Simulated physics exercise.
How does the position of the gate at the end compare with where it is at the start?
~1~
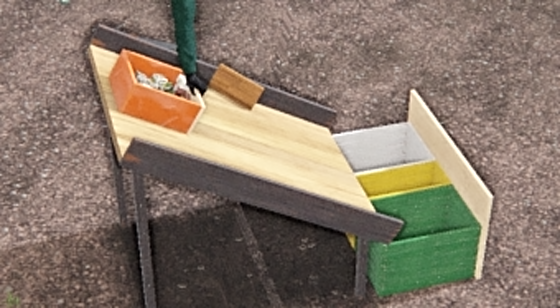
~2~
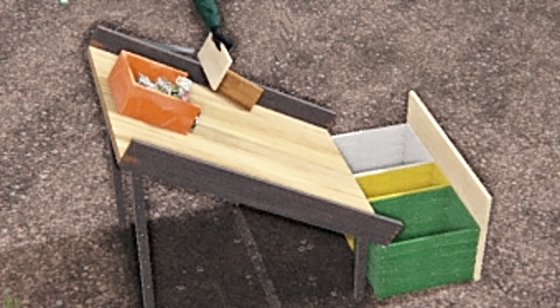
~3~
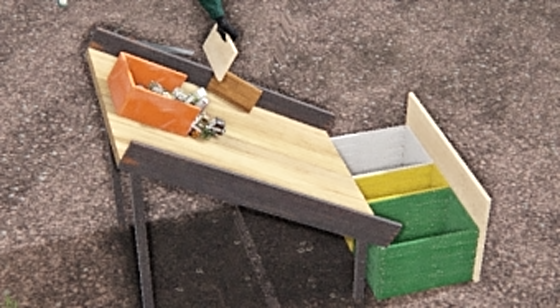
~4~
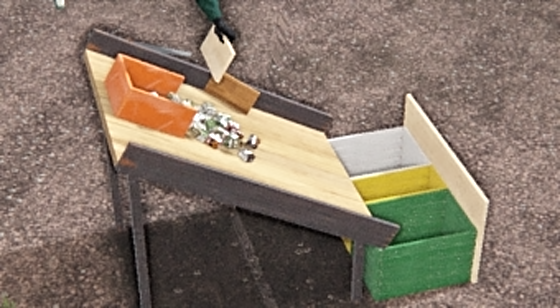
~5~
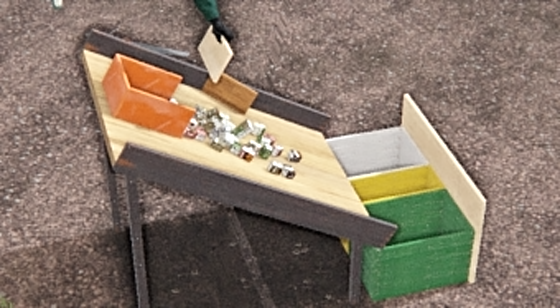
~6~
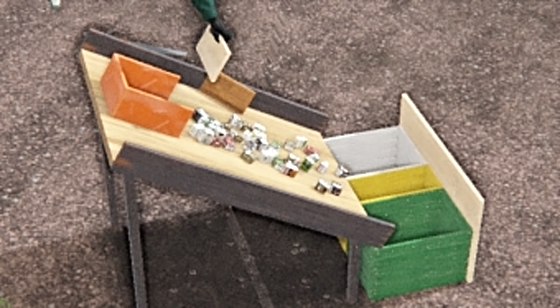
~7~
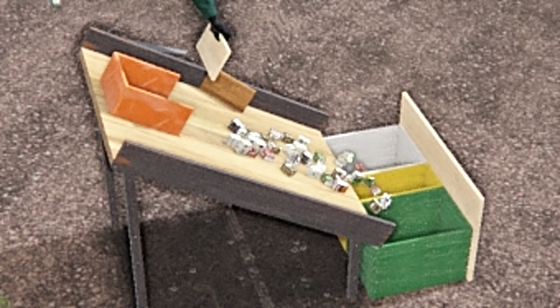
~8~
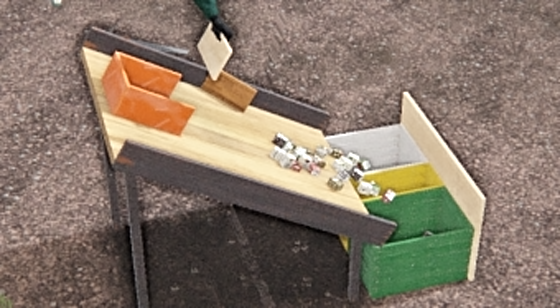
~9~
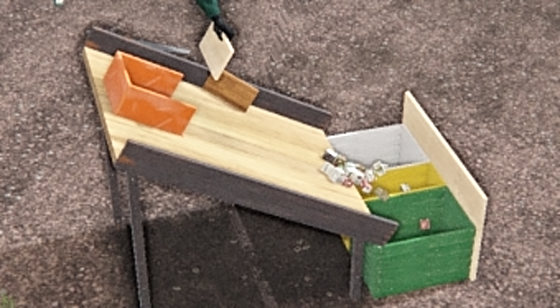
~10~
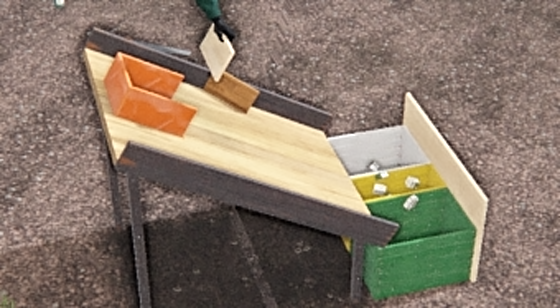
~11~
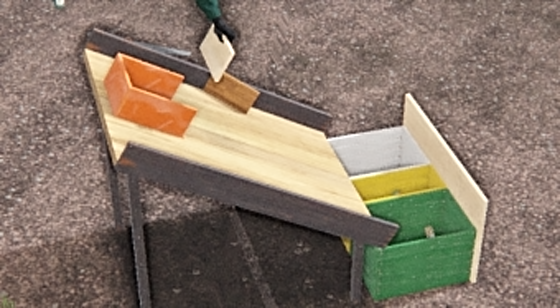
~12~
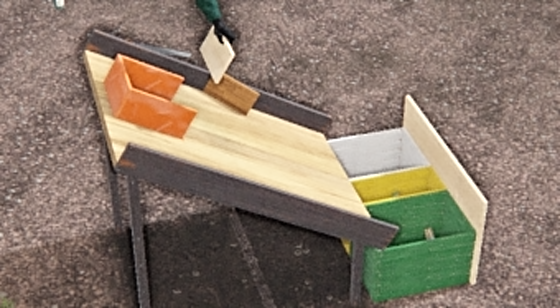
At the start the gate is down at the open side of the orange pen, holding the cartons in. By the end it is higher up and further right, held by the gloved hand above the far rail near the brown board.
A pale wooden table with dark side rails slopes down to the right over rough brownish ground, seen from above in a slightly swaying view. An orange pen full of small cartons sits at its upper left, a brown angled board stands near the far rail, and white, yellow and green totes wait below. A dark-gloved hand lifts a pale gate away from the pen. The cartons spill out, spread down the slope past the board and tumble over the lower edge into all three totes. Finally the pen and table are empty, while the hand still holds the gate.
